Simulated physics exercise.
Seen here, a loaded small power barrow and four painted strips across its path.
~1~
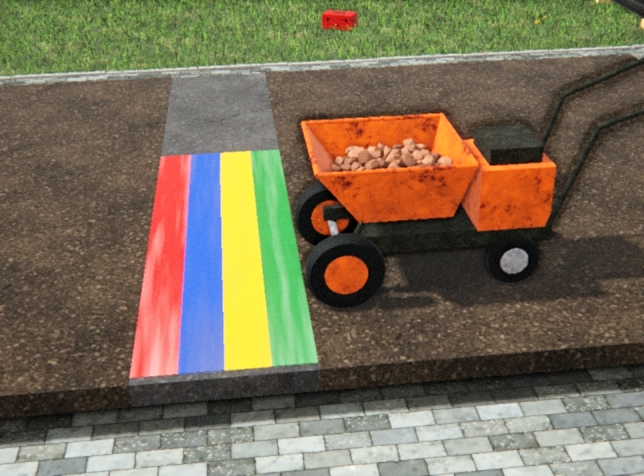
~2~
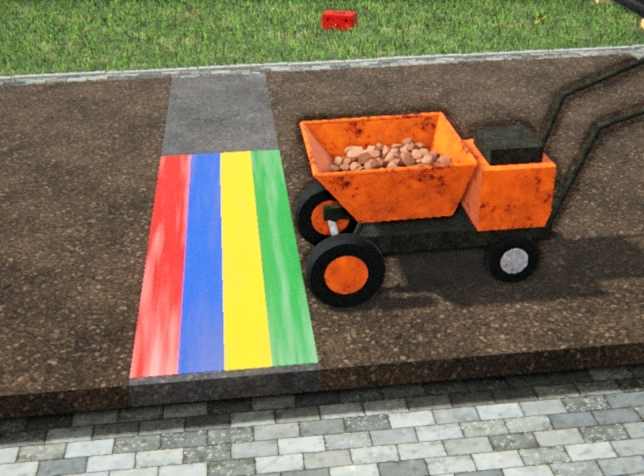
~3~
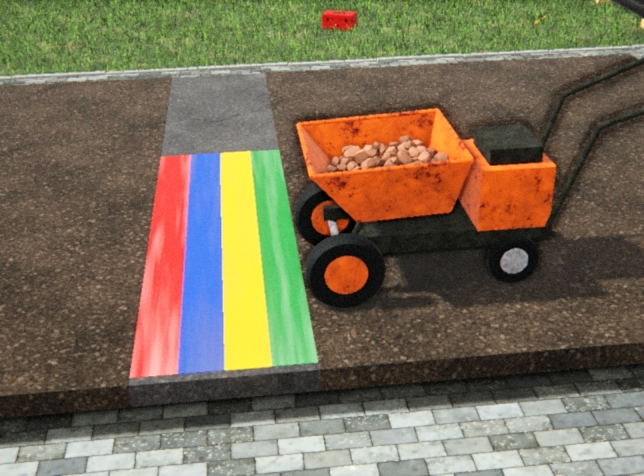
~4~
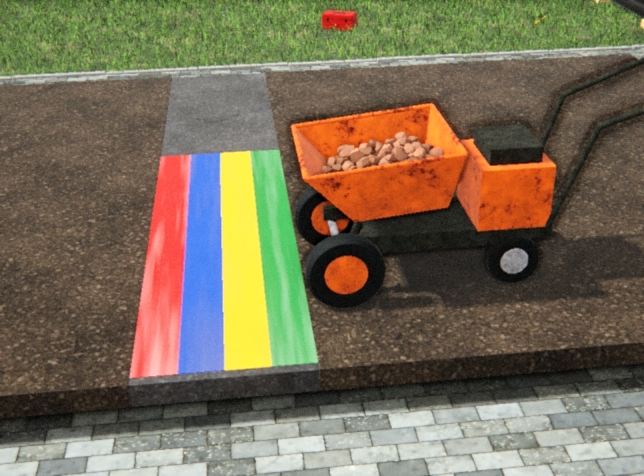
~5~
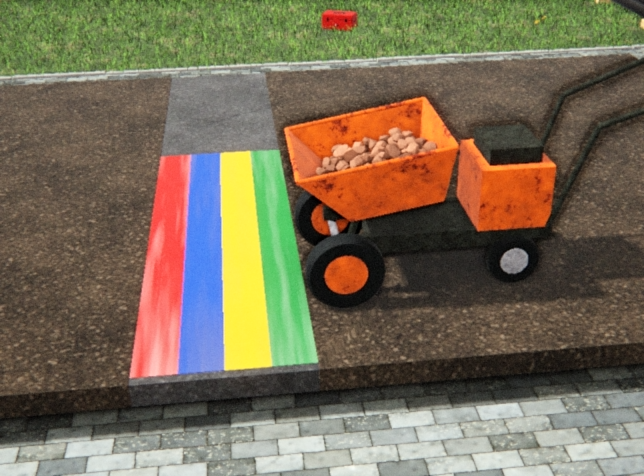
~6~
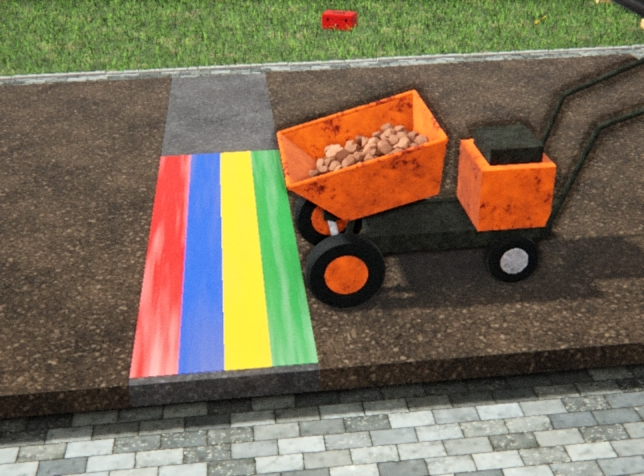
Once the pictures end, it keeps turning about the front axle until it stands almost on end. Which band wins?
The heap favours the blue strip.
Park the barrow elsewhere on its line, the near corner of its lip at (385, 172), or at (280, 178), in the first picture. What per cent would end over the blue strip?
First some 10, then 30 per cent.
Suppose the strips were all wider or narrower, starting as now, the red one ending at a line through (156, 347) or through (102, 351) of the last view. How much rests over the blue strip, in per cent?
The first gives 40 %, the second 40 %.
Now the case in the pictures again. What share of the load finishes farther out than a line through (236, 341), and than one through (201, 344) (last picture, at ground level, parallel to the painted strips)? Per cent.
About 90 and 60 per cent.
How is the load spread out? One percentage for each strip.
In per cent, green strip 0, yellow strip 20, blue strip 40 and red strip 25.
Just after the last frame, skip tipped steeply; every one in the skip.
A moment on, skip tipped steeply; almost all in the skip; just a few over the yellow strip; just a few over the blue strip; just a few falling.
Further on, skip tipped right over; roughly a third in the skip; just a few over the yellow strip; roughly a third over the blue strip; roughly a quarter over the red strip; about a tenth off the paint.
When it is over, skip tipped right over; just a few over the green strip; roughly a quarter over the yellow strip; roughly a third over the blue strip; roughly a quarter over the red strip; about a tenth off the paint.
